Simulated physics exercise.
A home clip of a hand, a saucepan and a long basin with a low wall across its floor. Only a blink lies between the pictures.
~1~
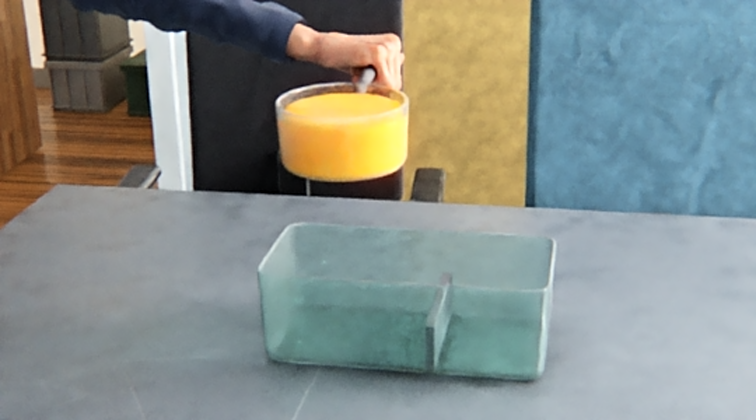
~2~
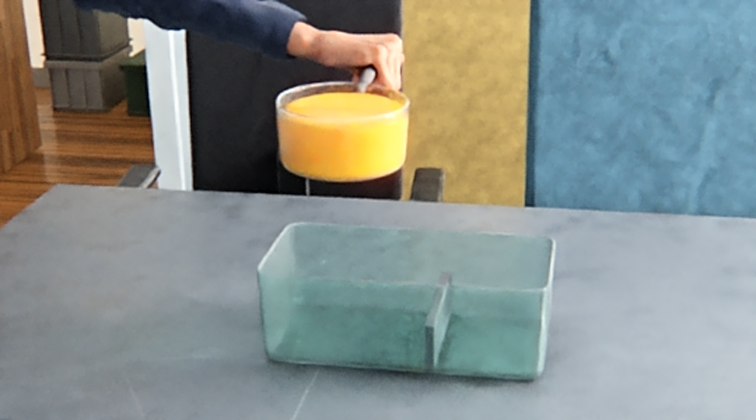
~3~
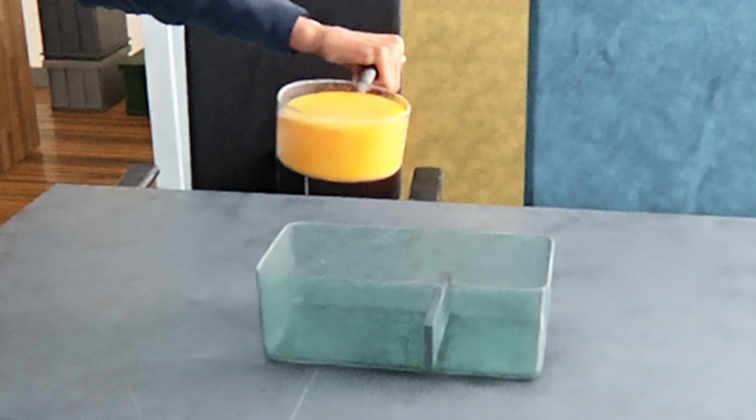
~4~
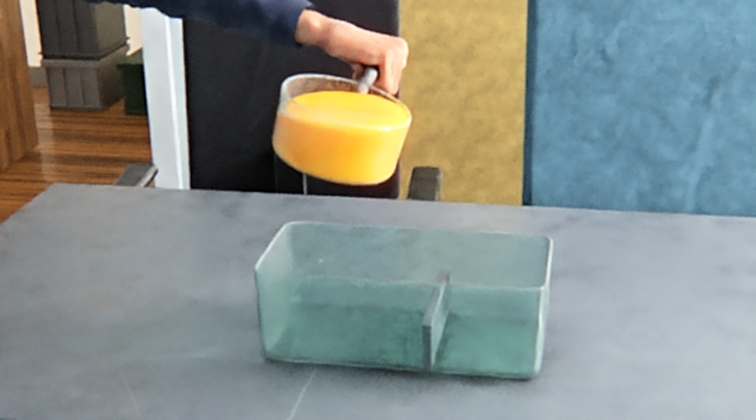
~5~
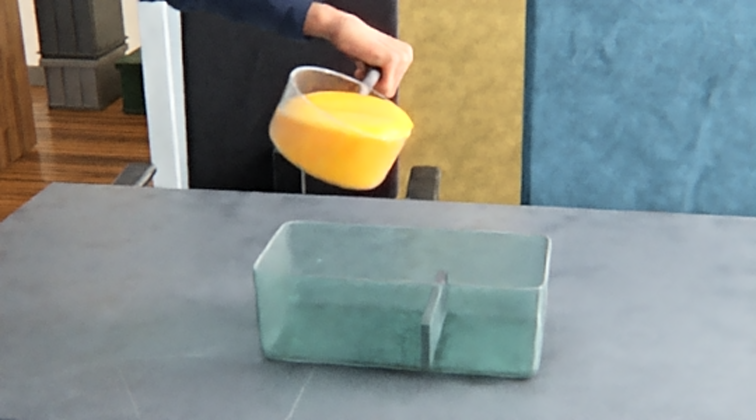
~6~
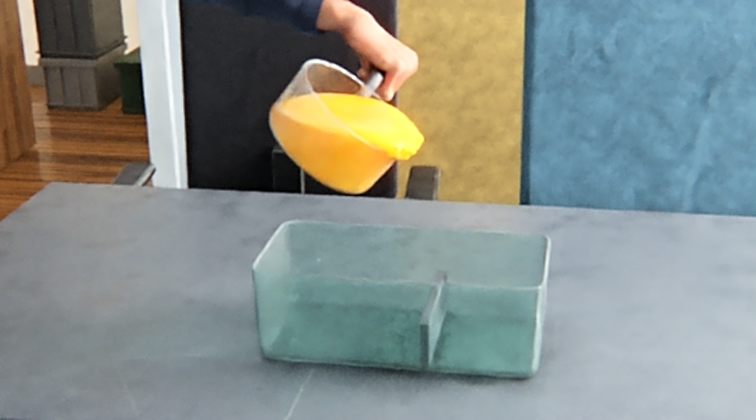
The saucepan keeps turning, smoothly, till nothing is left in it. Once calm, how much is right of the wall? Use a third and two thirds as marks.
The share right of the wall is between a third and two thirds.
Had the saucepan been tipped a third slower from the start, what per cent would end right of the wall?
Roughly 60 in a hundred.
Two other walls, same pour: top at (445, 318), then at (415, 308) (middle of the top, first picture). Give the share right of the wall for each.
In turn 40 and 55 in a hundred.
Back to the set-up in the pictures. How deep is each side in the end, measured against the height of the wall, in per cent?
The left part 30 per cent, the right part 40.
A moment on, the tilt is 114° and 11 per cent is still to pour, 8 is left of the wall and 40 right of it.
Next, the tilt is 121° and 1 per cent is still to pour, 44 is left of the wall and 37 right of it.
Then the tilt is 121° and 0 per cent is still to pour, 50 is left of the wall and 42 right of it.
Later the tilt is 121° and 0 per cent is still to pour, 53 is left of the wall and 43 right of it.
At rest 53 per cent lies left of the wall, 43 right of it and 4 outside.
